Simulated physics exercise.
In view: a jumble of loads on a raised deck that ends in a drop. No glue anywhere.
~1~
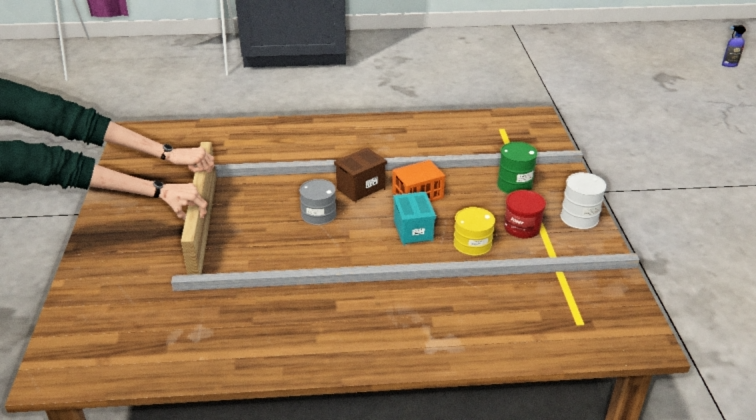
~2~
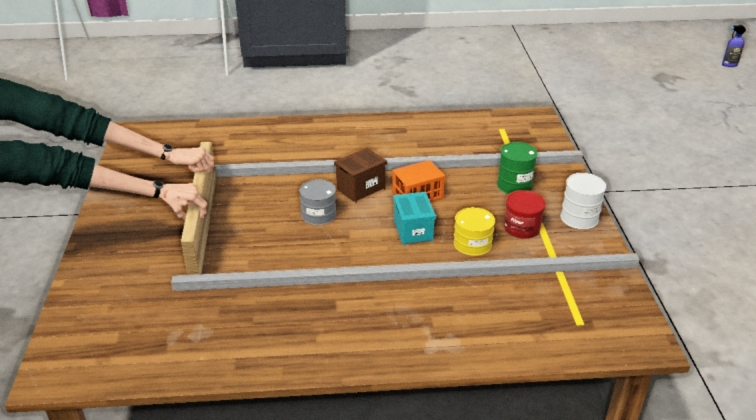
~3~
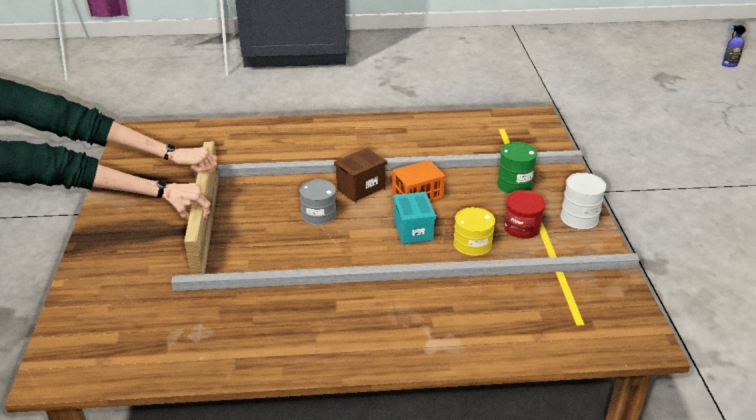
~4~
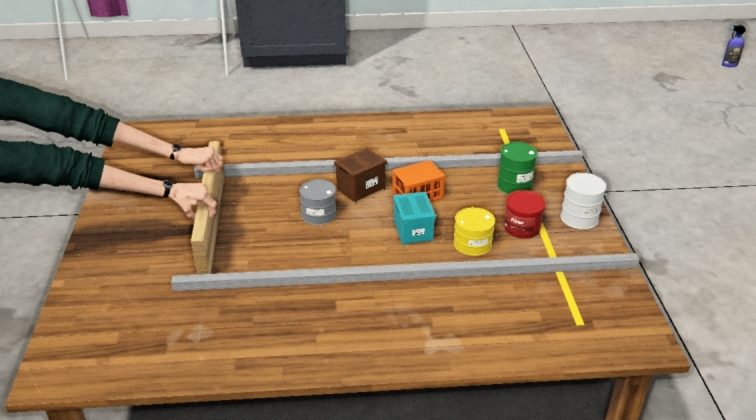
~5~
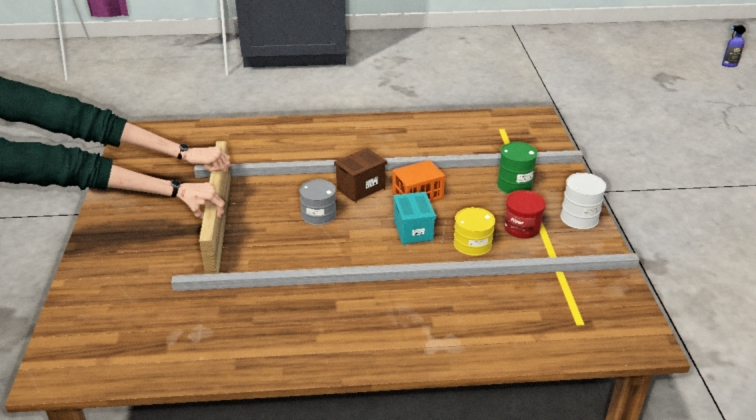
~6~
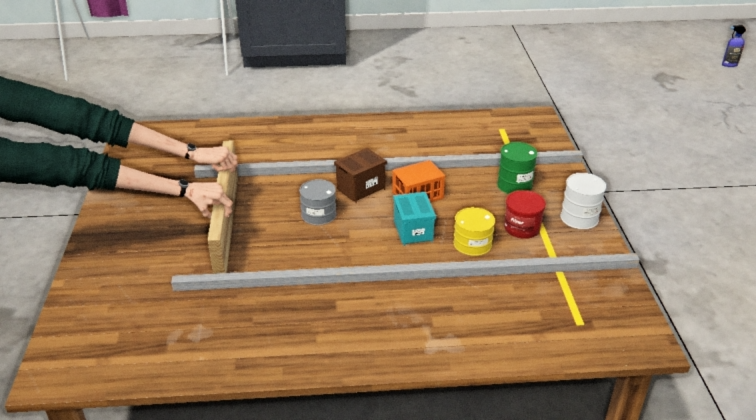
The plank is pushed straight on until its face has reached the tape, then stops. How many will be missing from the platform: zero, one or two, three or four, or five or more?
The number that fall off is one or two.
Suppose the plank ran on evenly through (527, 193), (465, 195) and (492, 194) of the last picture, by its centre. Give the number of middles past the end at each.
In that order 1, 0 and 0.
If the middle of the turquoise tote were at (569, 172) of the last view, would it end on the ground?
From there it is lost.
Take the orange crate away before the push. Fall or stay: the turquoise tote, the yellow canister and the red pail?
The turquoise tote does not fall, the yellow canister does not fall, the red pail holds on.
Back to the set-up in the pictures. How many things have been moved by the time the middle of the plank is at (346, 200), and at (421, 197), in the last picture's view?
First 2, then 5.
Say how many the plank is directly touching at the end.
3 of them.
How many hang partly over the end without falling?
It comes to 0.
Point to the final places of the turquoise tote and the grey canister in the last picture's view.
First (564, 225), then (555, 202).
Early on, none off yet; white canister at rest near (583, 201); green canister at rest near (517, 169); red pail at rest near (524, 215).
Finally, the number that fall off is one or two; lost, white canister.
